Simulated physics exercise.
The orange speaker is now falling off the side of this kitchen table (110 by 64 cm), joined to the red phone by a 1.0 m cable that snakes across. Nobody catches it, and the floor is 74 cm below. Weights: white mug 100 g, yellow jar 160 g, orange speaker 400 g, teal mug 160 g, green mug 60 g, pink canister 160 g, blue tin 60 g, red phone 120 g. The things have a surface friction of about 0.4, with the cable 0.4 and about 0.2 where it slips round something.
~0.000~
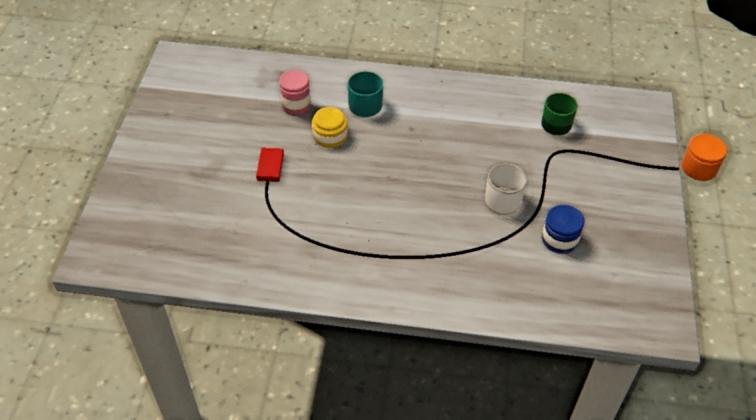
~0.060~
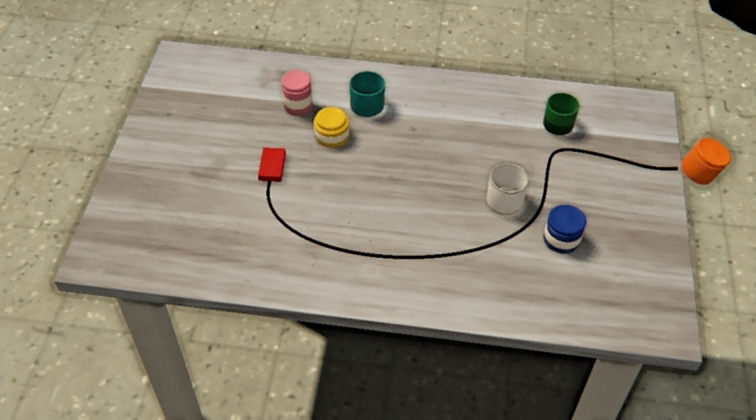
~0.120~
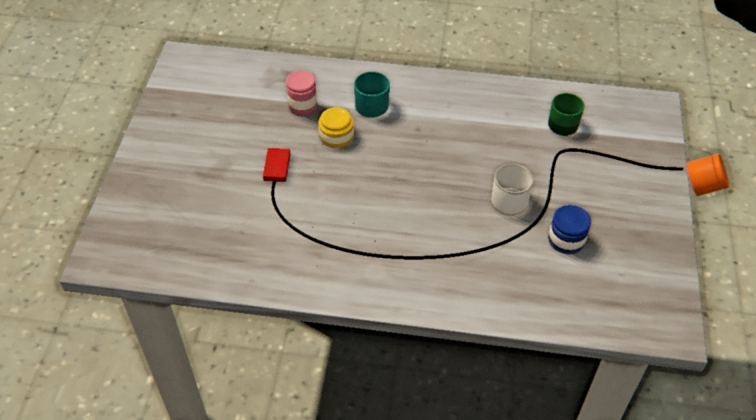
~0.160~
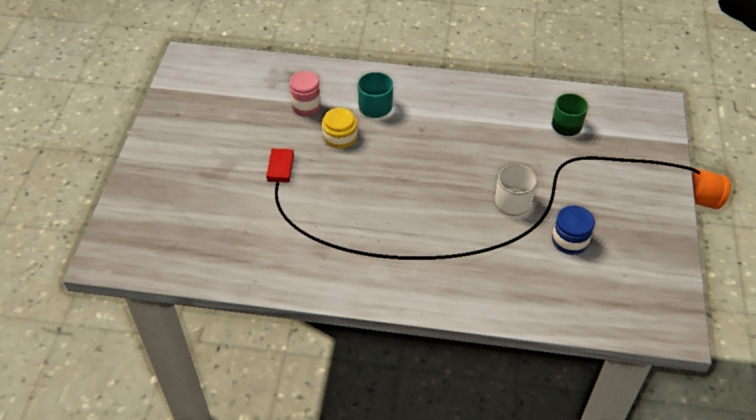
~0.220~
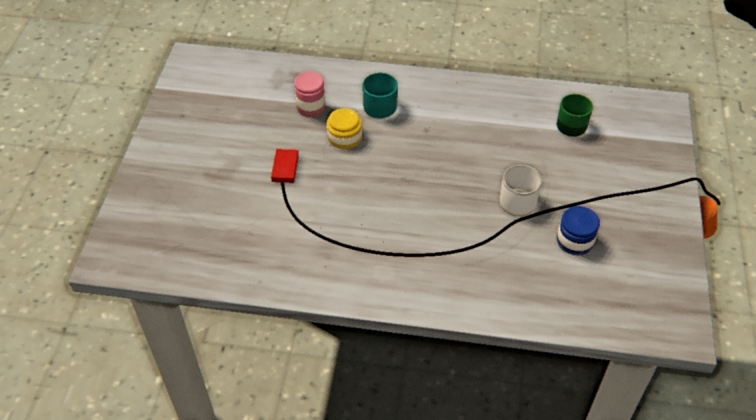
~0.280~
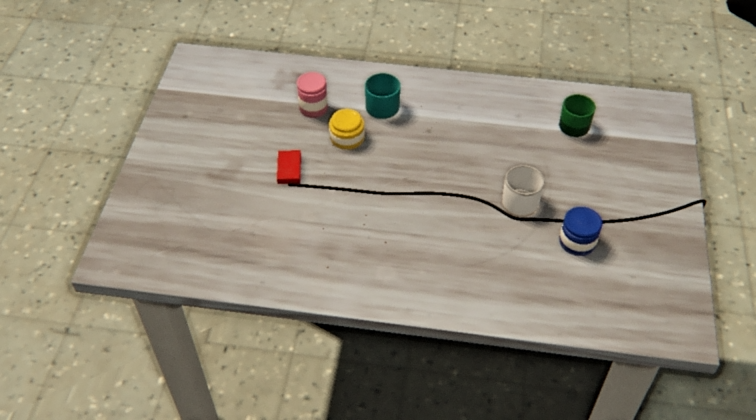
To begin with, an orange cup-like object perches at the right edge of a wooden table holding several colourful containers, joined by a curving black cable to a small red block. It tips over the edge and drops out of sight, drawing the cable nearly straight past the white mug.
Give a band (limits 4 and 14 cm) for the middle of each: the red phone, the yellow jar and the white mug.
Result: Red phone travels a long way, yellow jar hardly moves, white mug slides into the middle band.
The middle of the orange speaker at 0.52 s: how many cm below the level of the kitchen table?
60 cm.
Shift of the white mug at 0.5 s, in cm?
It has shifted some 10 centimetres from where it began.
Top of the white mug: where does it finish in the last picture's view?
(539, 138).
At 0.5 s, the cable's tail end at (484, 190); red phone 34 cm off its start, white mug 10 cm off its start, orange speaker over the edge.
At 0.7 s, the cable's tail end at (633, 217); red phone 61 cm off its start, white mug 11 cm off its start, orange speaker over the edge.
At 1.0 s, the cable's tail end at (695, 221); red phone 72 cm off its start at (674, 210), white mug 11 cm off its start at (539, 138), orange speaker over the edge.
At 1.2 s, the cable's tail end at (696, 221); red phone 72 cm off its start, white mug 11 cm off its start, orange speaker over the edge.
At 2.4 s, the cable's tail end at (696, 221); red phone 72 cm off its start at (675, 210), white mug 11 cm off its start at (539, 138), yellow jar 0 cm off its start at (347, 119), orange speaker over the edge.
